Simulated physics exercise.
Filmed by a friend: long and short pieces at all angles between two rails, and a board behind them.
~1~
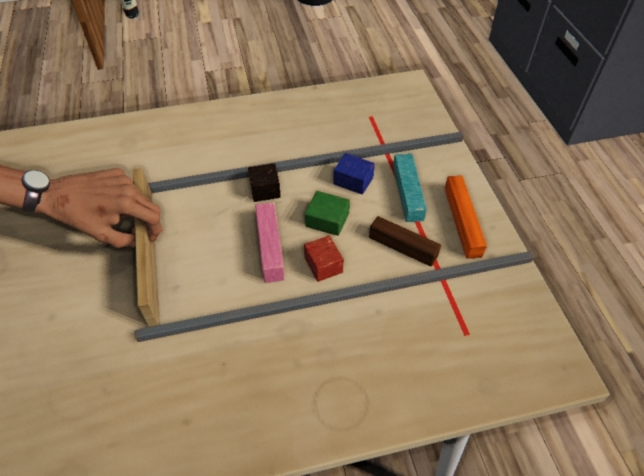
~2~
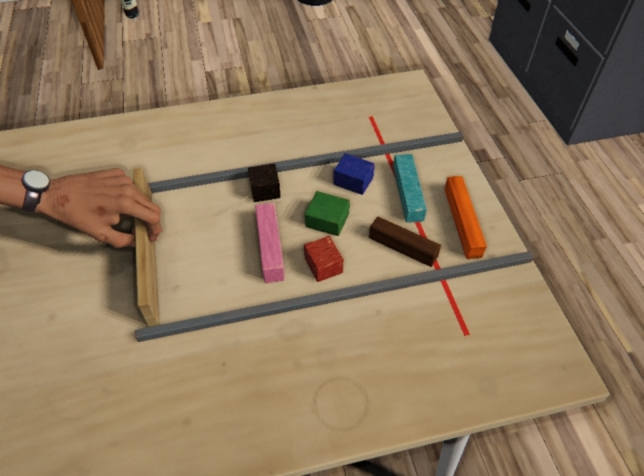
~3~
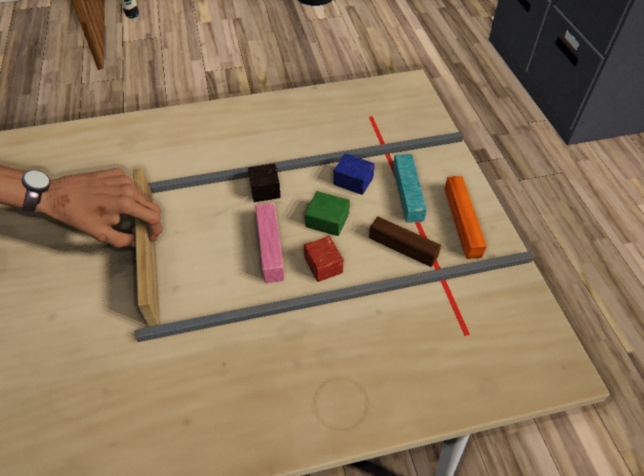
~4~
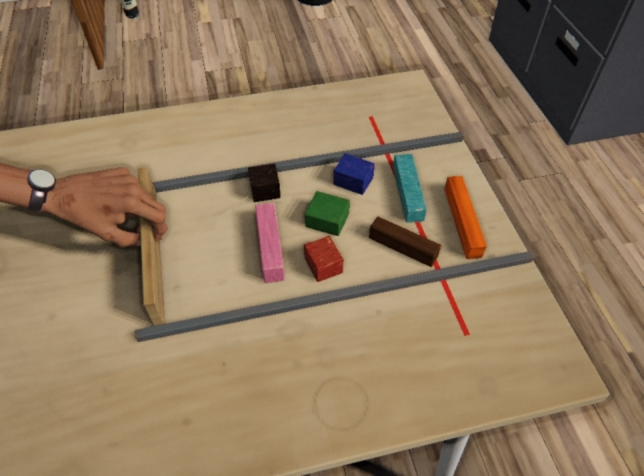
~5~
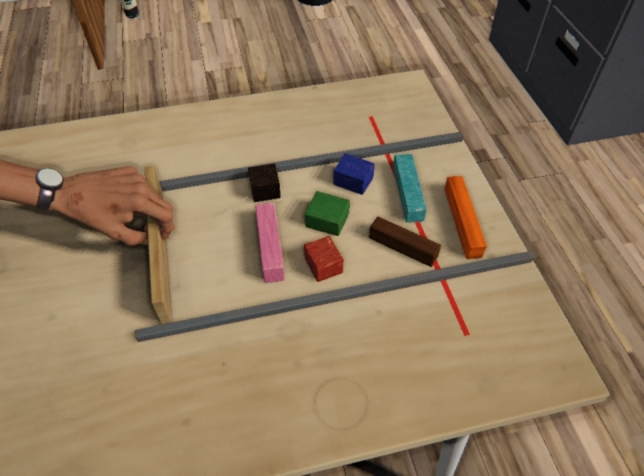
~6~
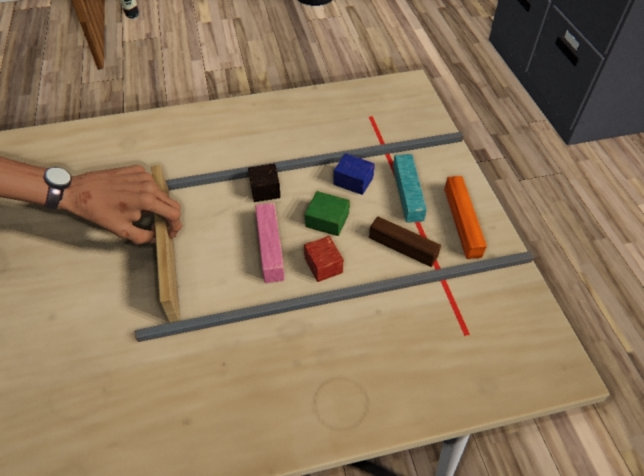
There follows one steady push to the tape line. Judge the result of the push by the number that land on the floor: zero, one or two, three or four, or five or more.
The number that land on the floor is zero.
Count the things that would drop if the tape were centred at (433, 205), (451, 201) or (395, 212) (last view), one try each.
In order: 2, 3 and 0.
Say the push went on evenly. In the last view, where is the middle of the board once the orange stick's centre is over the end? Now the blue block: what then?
First one: Around (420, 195). Other one: Around (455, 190).
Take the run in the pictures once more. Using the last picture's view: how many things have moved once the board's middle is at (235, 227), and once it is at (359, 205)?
At first I count 0, and then 7.
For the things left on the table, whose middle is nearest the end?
The orange stick.
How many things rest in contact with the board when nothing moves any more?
2 of them.
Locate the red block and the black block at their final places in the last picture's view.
Final spots - red block (461, 235), black block (407, 159).
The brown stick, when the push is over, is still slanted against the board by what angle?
It measures close to 20 degrees.
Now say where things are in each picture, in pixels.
In the first picture, orange stick (464, 216); turquoise bar (409, 187); brown stick (404, 241); board (146, 243); tape (411, 209).
In the second picture, turquoise bar (409, 187); blue block (354, 174).
In the third picture, brown stick (404, 241); black block (264, 183).
In the fourth picture, orange stick (464, 216); pink bar (270, 242).
In the fifth picture, turquoise bar (409, 187); board (158, 241).
In the sixth picture, orange stick (464, 216); turquoise bar (409, 187); brown stick (404, 241); board (165, 240); tape (411, 209).
Soon after, none off yet; orange stick at rest near (464, 216); turquoise bar at rest near (409, 187); brown stick at rest near (404, 241).
In the end, the number that fall off is zero.
